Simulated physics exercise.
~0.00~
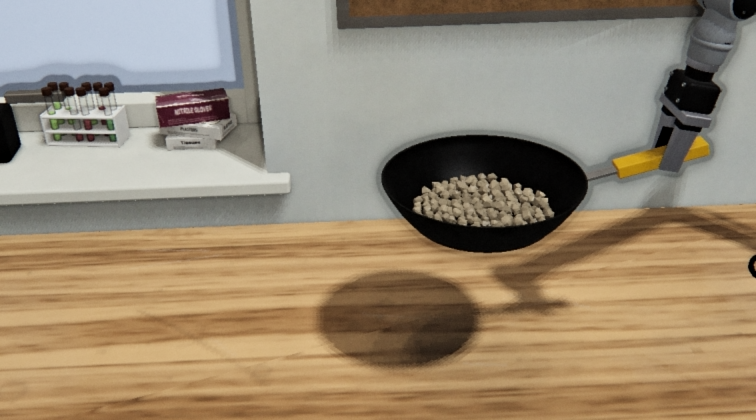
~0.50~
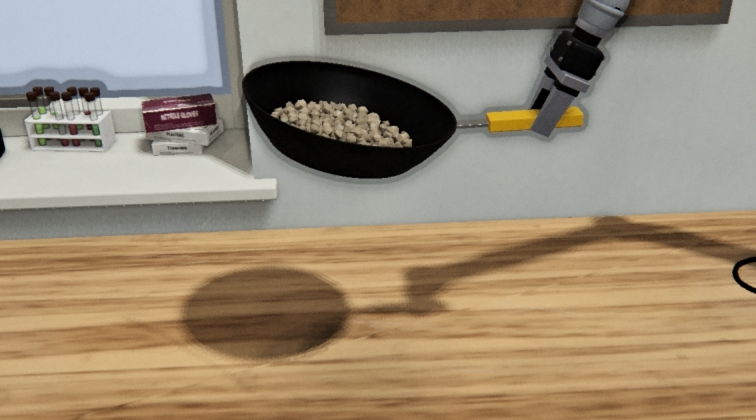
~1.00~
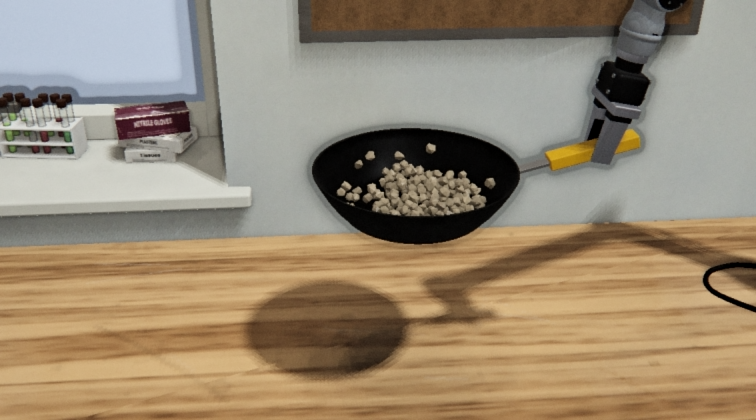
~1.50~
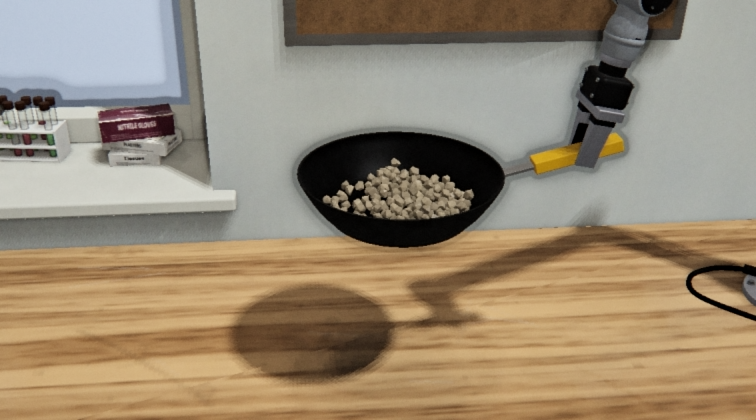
A robot arm gripping a black frying pan of small pale pebbles by its yellow handle swung it up and left, tilting it, then lowered it back rightward and level as a few pebbles hopped before settling in a heap inside.
